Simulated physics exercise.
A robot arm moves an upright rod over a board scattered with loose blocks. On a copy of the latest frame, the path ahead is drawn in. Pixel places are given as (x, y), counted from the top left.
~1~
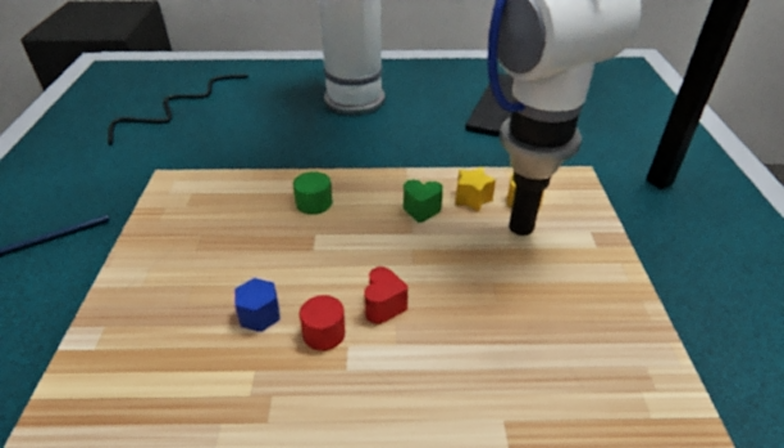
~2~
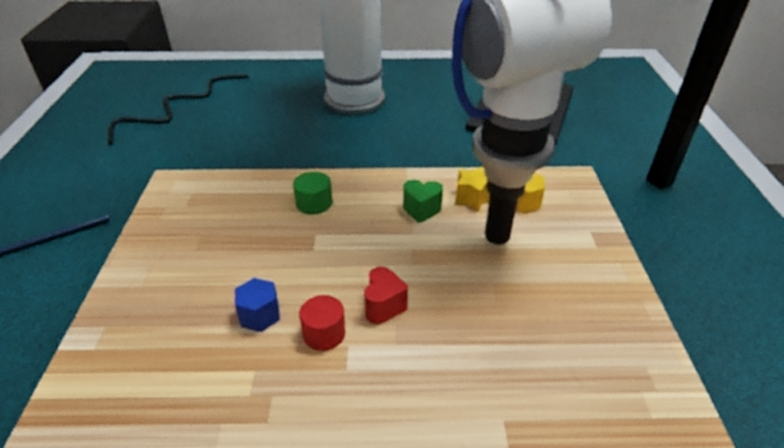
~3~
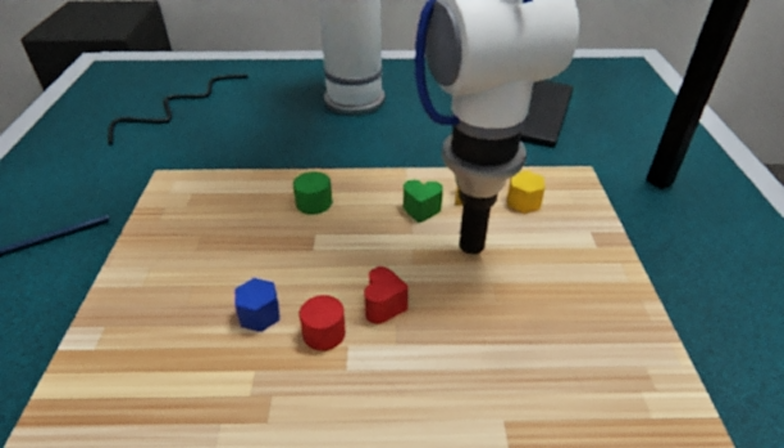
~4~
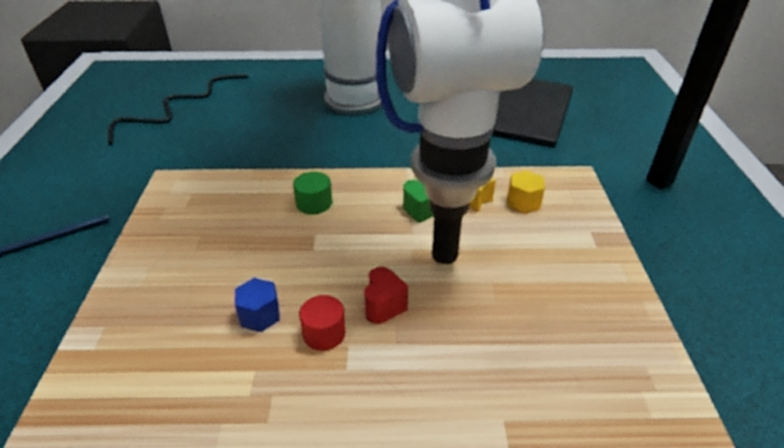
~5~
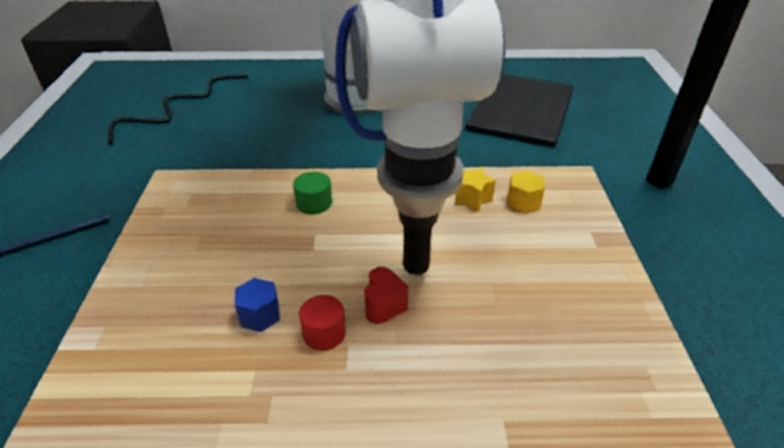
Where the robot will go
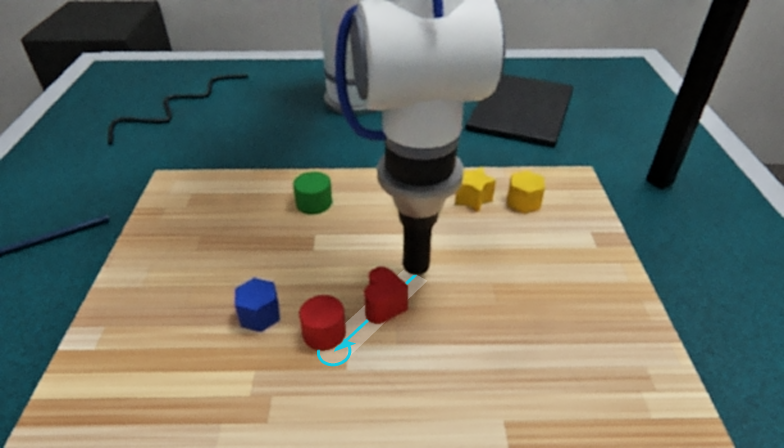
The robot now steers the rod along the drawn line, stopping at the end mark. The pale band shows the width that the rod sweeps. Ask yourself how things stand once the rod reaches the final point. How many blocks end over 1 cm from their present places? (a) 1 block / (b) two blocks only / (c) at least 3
Correct choice: B.
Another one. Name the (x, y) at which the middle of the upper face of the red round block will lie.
By then it is at (288, 325).
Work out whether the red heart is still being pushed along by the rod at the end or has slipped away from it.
It sits in front of the rod.
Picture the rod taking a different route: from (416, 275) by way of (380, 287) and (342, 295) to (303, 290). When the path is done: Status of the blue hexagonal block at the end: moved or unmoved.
Put simply, it stays right there.
Drawn move, from (416, 275) to (334, 351).
On the path given first. One third of the way, rod (391, 291); red heart (371, 297), turned 15° anticlockwise.
Two thirds of the way, rod (363, 316); red round block (301, 320); red heart (344, 326), turned 20° anticlockwise.
At the end, rod (333, 343); blue hexagonal block still; red round block (288, 325); red heart (320, 358), turned 40° anticlockwise.
